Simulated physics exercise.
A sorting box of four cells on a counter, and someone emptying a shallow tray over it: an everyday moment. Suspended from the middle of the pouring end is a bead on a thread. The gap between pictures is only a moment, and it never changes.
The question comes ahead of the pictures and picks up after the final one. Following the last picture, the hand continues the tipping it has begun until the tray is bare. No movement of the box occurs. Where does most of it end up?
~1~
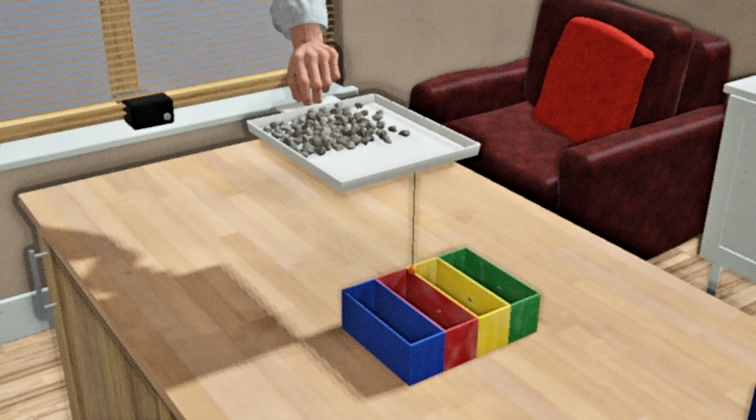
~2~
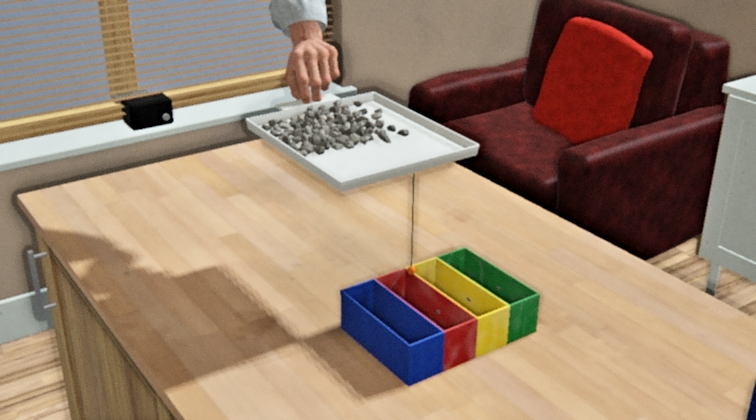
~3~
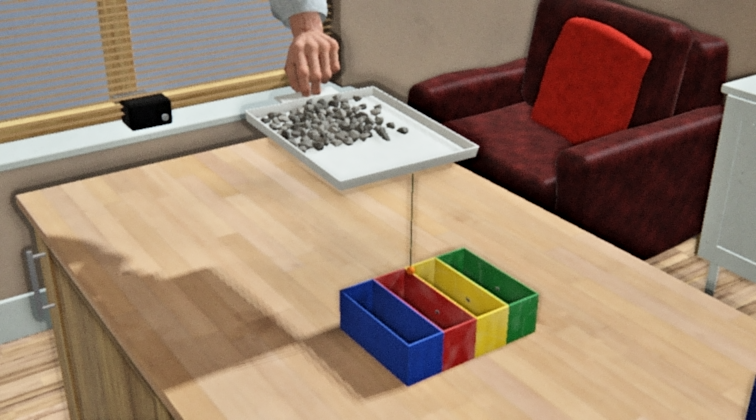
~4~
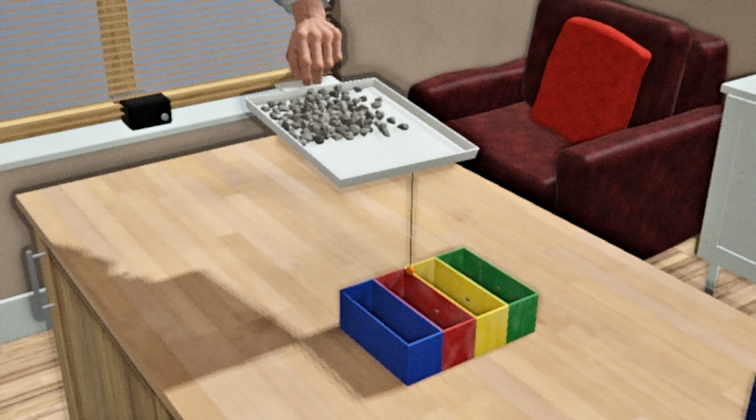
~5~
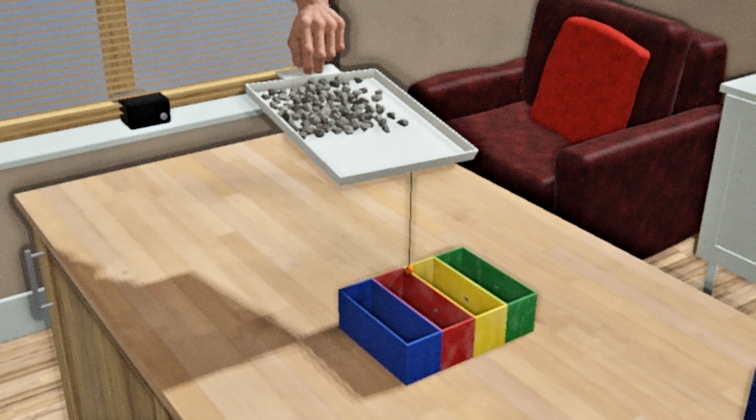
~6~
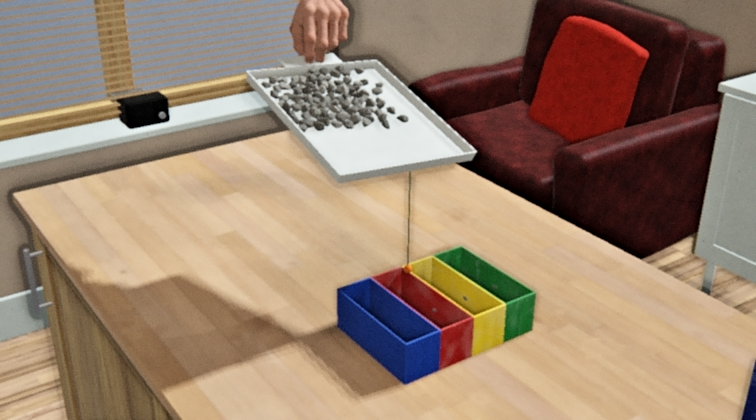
Most ends up in the green cell.
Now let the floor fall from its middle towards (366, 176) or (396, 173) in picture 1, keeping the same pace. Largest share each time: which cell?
Blue, then the blue one.
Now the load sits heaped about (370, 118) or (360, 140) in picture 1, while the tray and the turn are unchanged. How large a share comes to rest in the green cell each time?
Around 50 percent the first time and around 50 percent the second time.
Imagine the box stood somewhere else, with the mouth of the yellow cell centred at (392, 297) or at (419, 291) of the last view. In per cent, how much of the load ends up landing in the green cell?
Trial 1 about 10 %, trial 2 about 30 %.
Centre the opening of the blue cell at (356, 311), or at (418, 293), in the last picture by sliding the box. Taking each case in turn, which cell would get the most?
With the first placing it's that green cell, with the second it's the cell in yellow.
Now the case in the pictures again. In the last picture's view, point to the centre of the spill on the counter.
Around (556, 296).
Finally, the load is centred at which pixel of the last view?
Near (481, 313), more or less.
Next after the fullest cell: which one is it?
The yellow cell.
Soon after the last picture, tray tipped steeply; most on the tray; about a quarter falling or outside the box.
A little later, tray tipped right over; a small part on the tray; about a third in the green cell; about a quarter in the yellow cell; a small part in the red cell; a stray few in the blue cell; about a quarter falling or outside the box.
Later still, tray tipped past a quarter turn; about half in the green cell; about a quarter in the yellow cell; a small part in the red cell; a stray few in the blue cell; a small part falling or outside the box.
At rest, tray tipped past a quarter turn; about half in the green cell; about a quarter in the yellow cell; a small part in the red cell; a stray few in the blue cell; a small part outside the box.
